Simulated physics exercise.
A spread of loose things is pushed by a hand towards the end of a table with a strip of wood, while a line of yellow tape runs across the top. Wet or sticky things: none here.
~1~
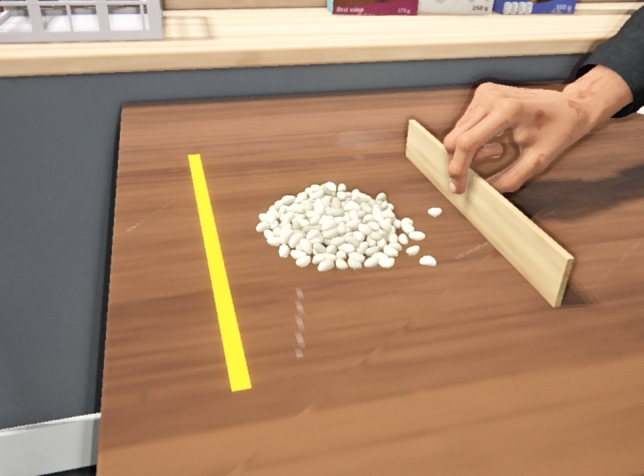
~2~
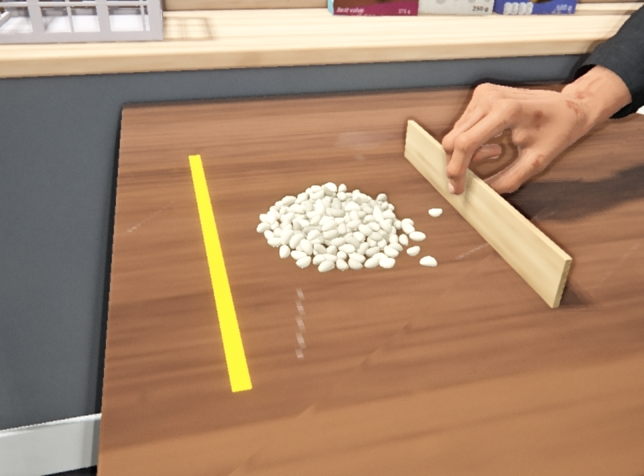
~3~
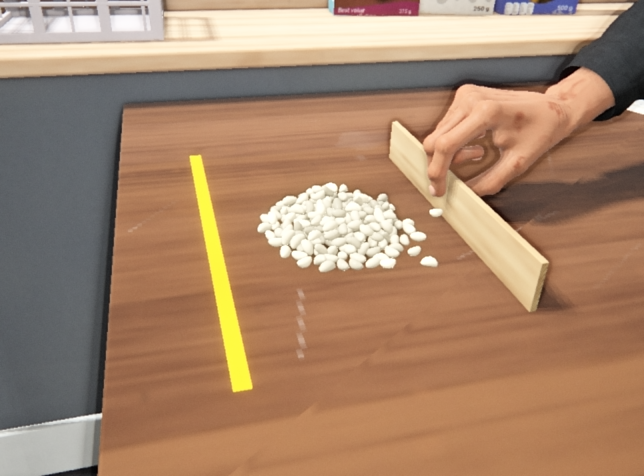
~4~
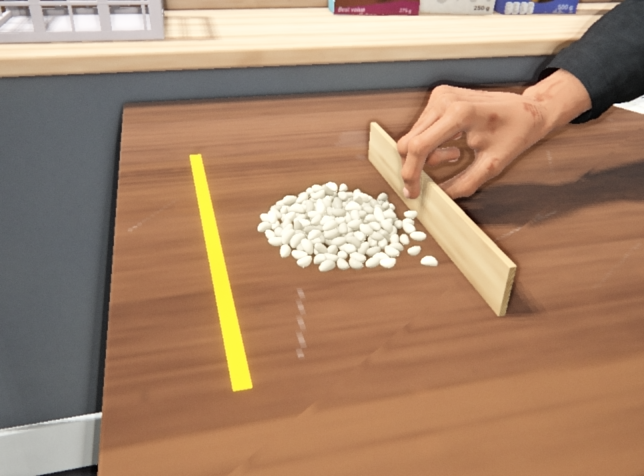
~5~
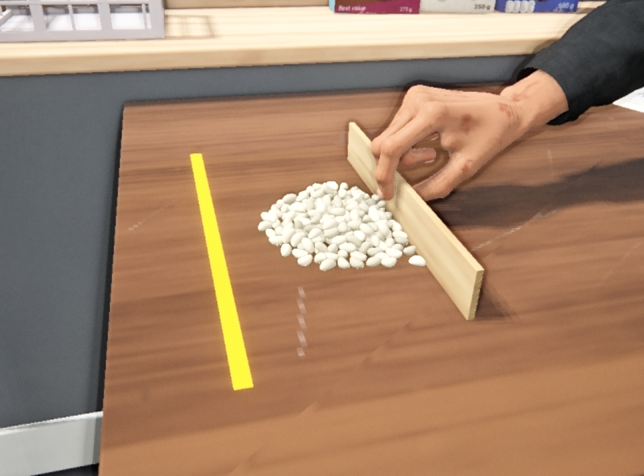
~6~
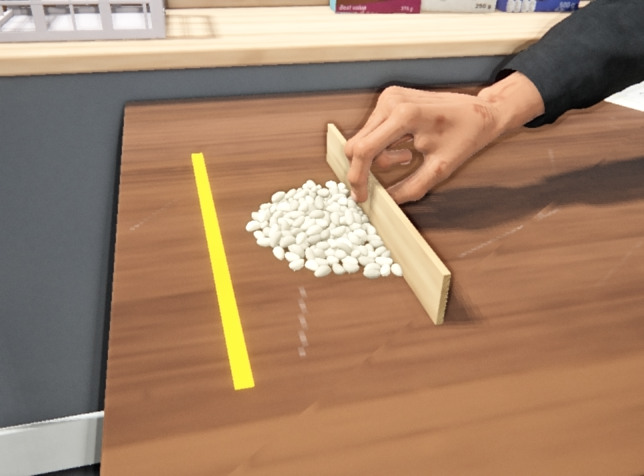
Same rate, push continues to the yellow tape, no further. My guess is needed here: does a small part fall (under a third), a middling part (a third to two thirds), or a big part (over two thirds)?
I would guess a small part, under a third.
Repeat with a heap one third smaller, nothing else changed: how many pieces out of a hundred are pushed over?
0 per cent or so.
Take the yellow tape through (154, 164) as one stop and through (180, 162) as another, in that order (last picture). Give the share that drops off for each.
70 % and 40 %.
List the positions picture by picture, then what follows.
The first frame shows strip of wood at (549, 267), at rest; yellow tape at (195, 162), about a palm's width from the edge; edge at (111, 254); the heap at (334, 219), white beans.
The second frame shows strip of wood at (547, 268).
The third frame shows strip of wood at (525, 272); the heap at (335, 220).
The fourth frame shows strip of wood at (494, 275).
The fifth frame shows strip of wood at (463, 279); the heap at (334, 218), a small part pushed along.
The sixth frame shows strip of wood at (432, 283); yellow tape at (198, 161); edge at (114, 253); the heap at (319, 229), nearly all pushed along.
Soon after the last picture, strip of wood still moving, near (288, 189); heap all on the table, its front near (178, 248).
A little later, strip of wood stopped at the yellow tape; heap a small part over the edge.
At rest, strip of wood stopped at the yellow tape; heap a small part over the edge.
